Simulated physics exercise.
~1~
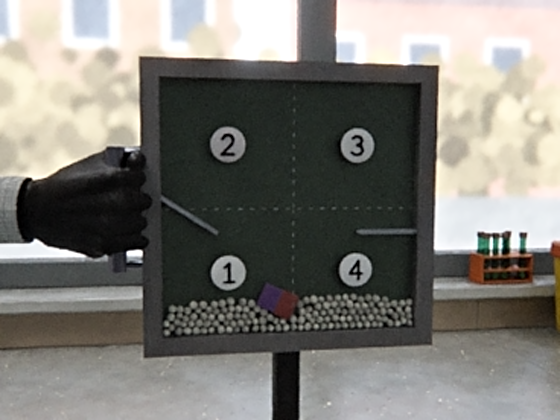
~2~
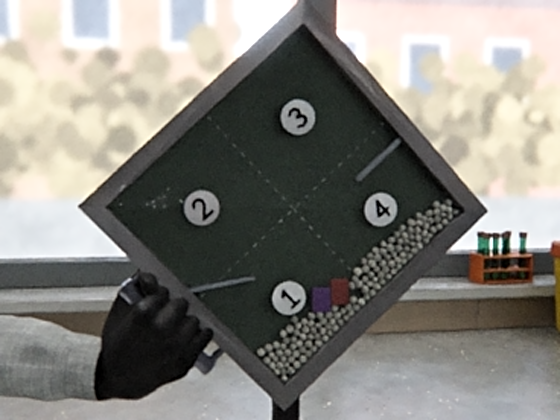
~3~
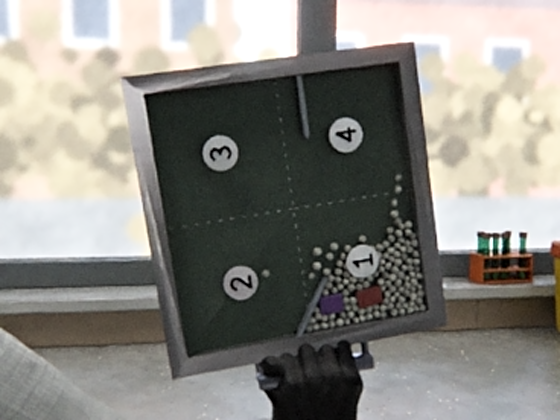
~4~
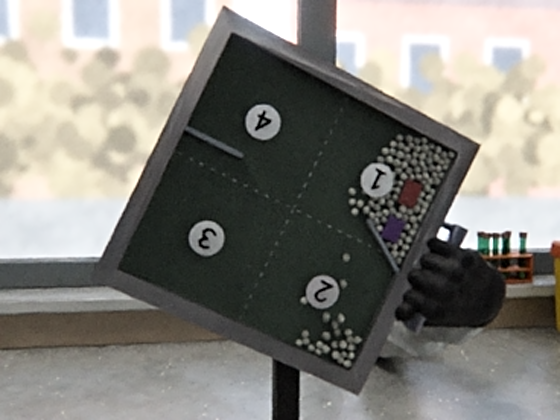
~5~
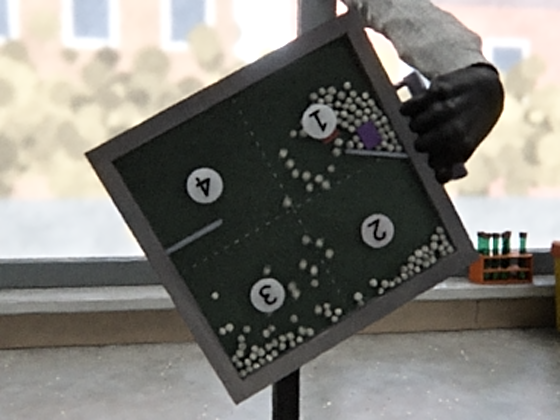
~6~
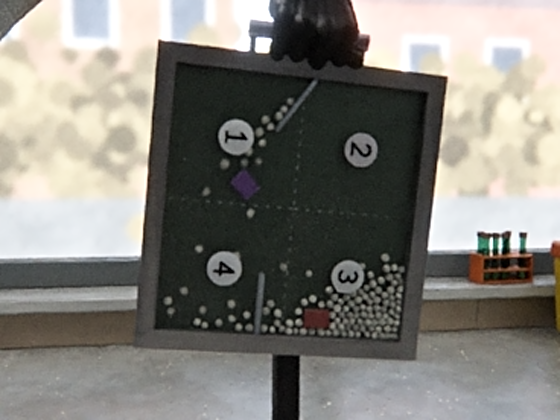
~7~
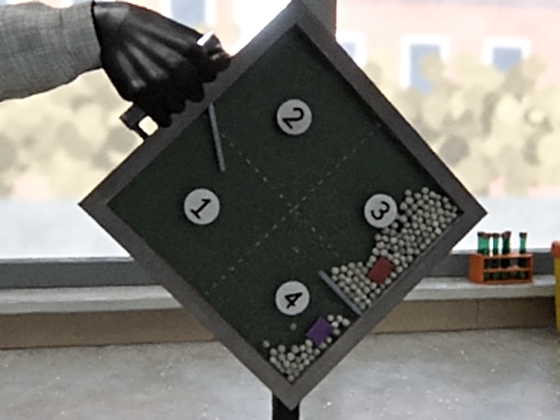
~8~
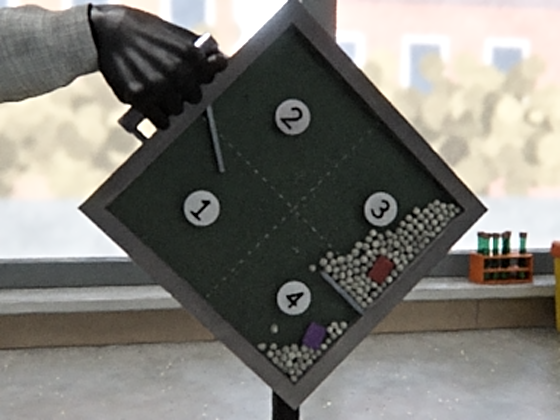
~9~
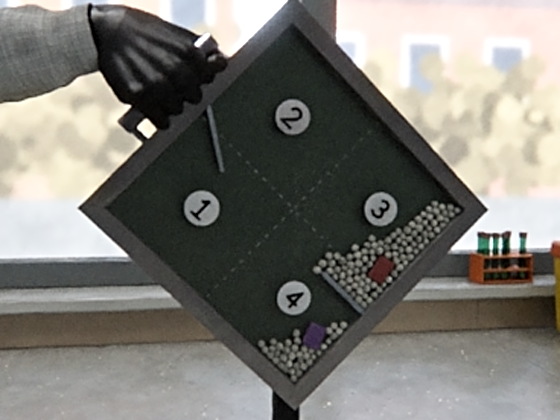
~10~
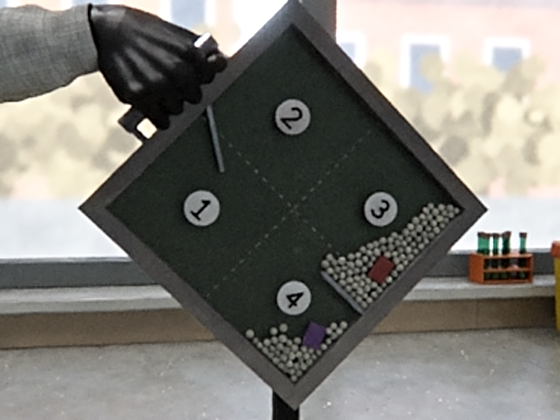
A gloved hand turns a square box anticlockwise until its beads and blocks settle tilted.
